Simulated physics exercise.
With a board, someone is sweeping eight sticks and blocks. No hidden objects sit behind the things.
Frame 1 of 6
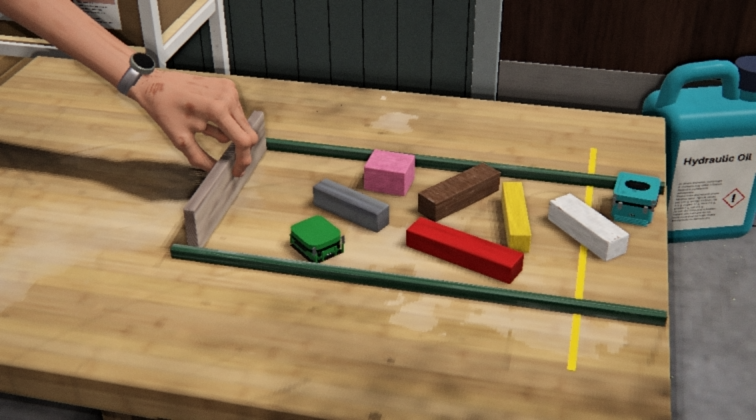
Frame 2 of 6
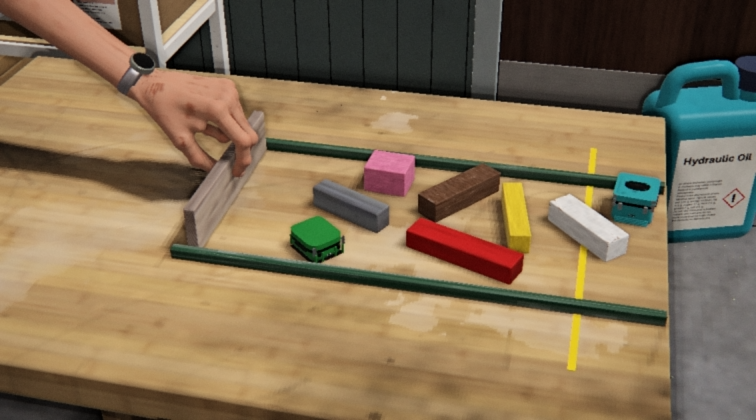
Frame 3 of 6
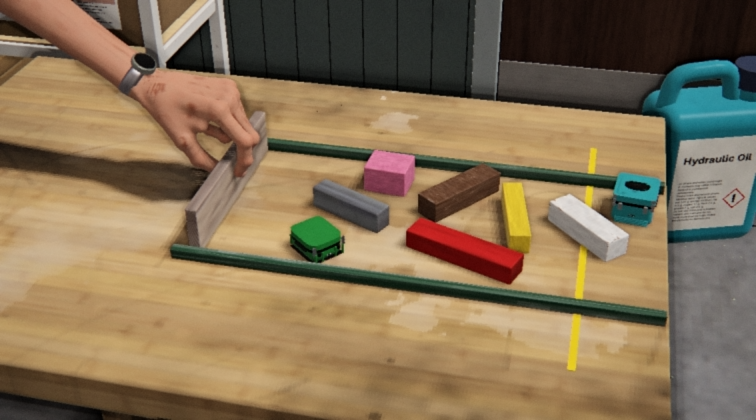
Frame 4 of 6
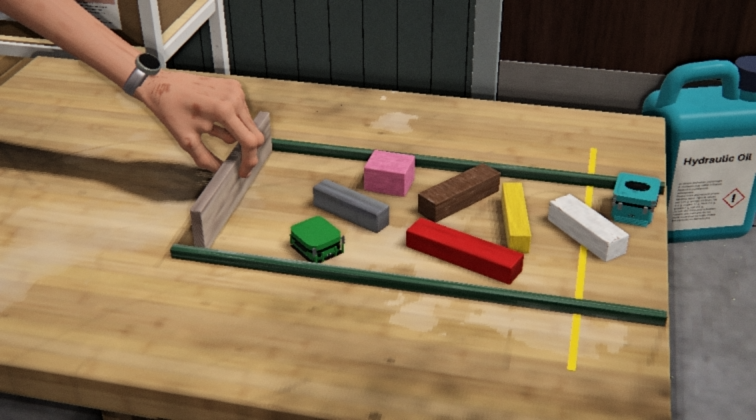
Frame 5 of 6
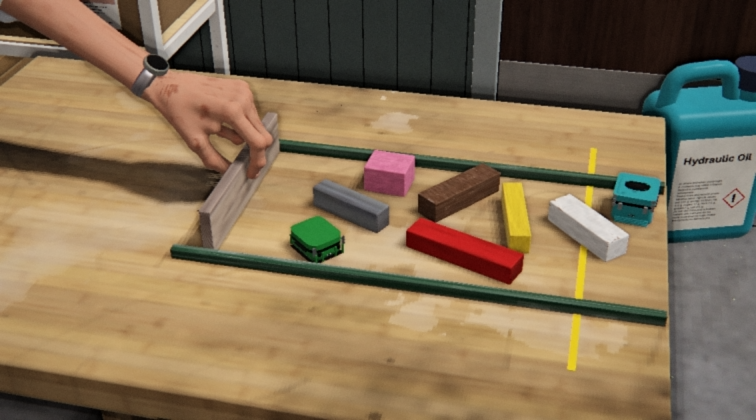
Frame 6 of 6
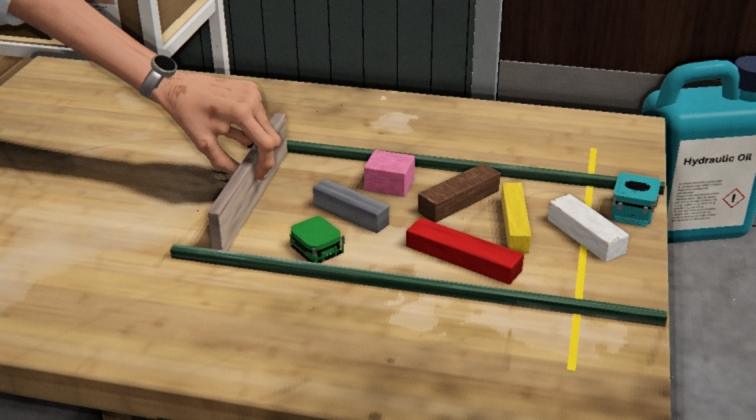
A wooden workbench stands in front of dark green panelling, seen from above at an angle by a camera that stays still. Between two green rails lie pink, grey, brown, red, yellow and white blocks and a green case, with a turquoise case near a yellow line and a turquoise oil container at right. A hand wearing a watch slides an upright board slightly right, touching nothing else, while the blocks stay put.
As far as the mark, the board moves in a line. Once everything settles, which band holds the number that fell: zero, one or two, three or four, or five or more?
It is in the band three or four.
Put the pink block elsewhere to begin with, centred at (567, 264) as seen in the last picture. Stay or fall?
That pink block heads down.
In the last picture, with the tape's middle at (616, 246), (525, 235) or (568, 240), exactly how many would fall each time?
It would be 5, 0 and 3.
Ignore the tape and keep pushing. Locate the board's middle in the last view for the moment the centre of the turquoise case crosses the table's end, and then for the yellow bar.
Turquoise case: (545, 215); yellow bar: (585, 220).
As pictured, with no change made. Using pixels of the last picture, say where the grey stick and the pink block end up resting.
Final positions: Near (615, 241); near (611, 198).
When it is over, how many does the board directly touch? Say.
That comes to 3.
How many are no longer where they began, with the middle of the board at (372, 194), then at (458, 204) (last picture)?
Tally: 4; 7.
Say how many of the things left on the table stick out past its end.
The figure is 2.
Early on, none off yet; turquoise case at rest near (635, 199); white bar at rest near (587, 227); yellow bar at rest near (515, 217).
Finally, the number that fall off is three or four; lost, red stick, white bar and turquoise case.
